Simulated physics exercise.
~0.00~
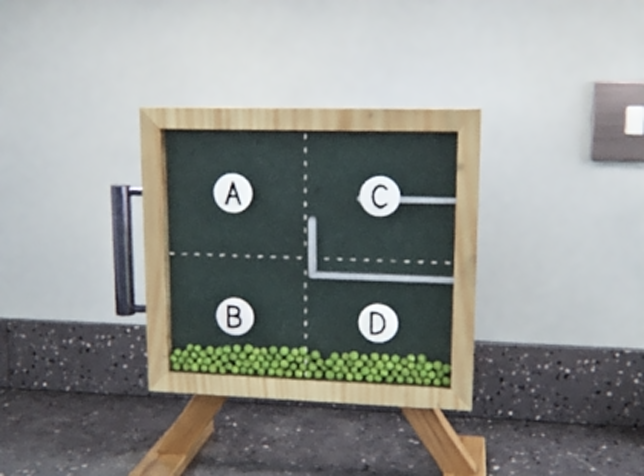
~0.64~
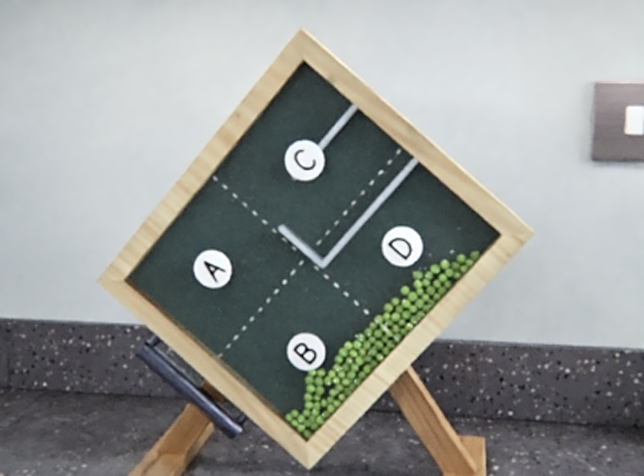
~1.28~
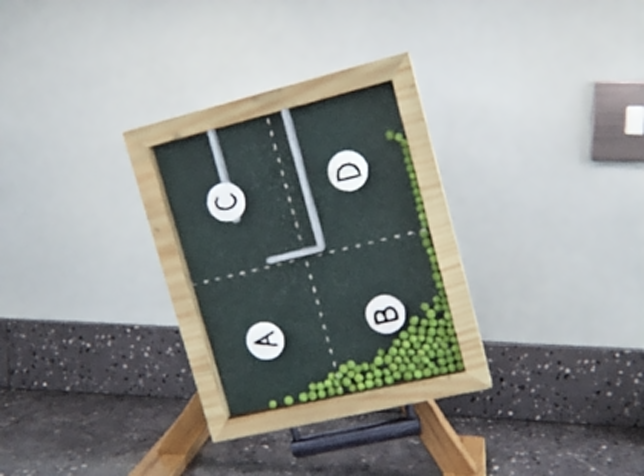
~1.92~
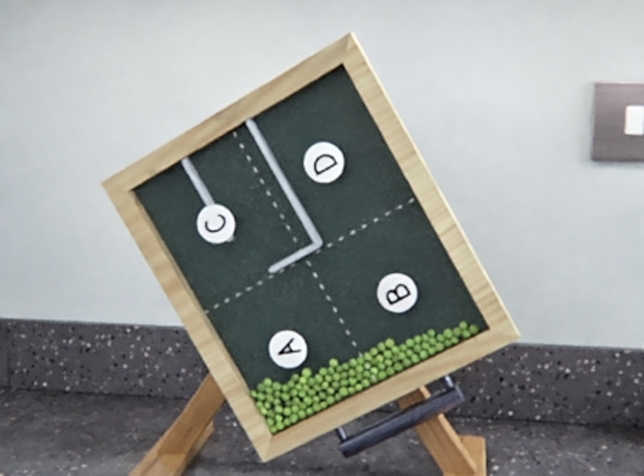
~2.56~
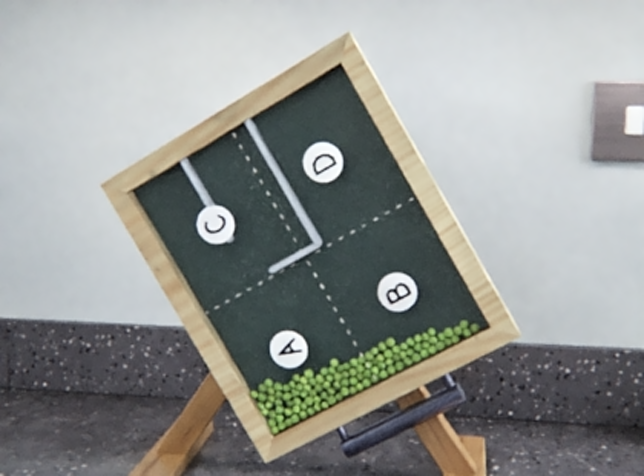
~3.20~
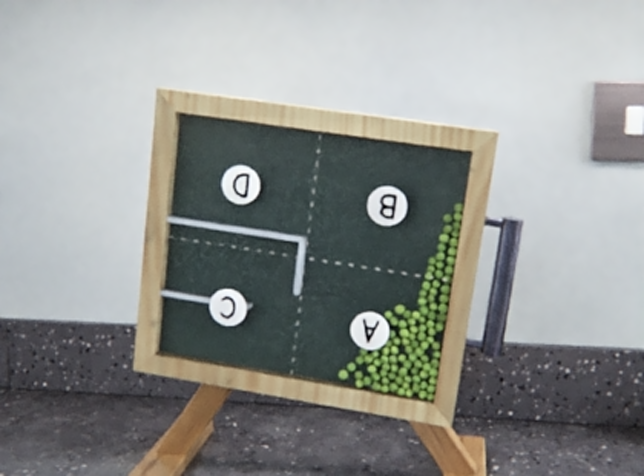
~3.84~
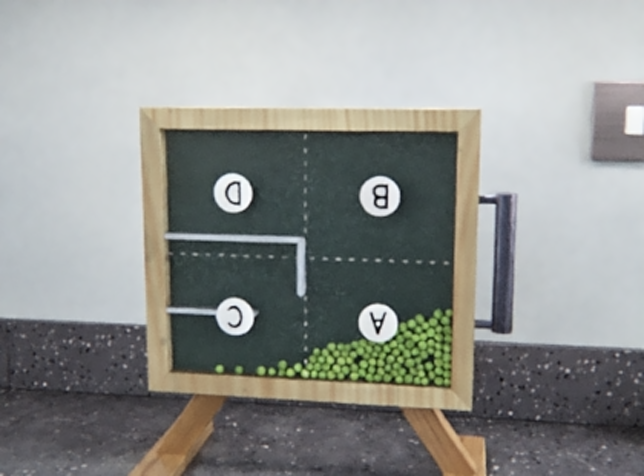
A wooden-framed box on a stand turned anticlockwise, paused while tilted, then went on until it was upside down, its green peas tumbling along the edges and finally settling mostly in quarter A at lower right, with a few trailing into C.
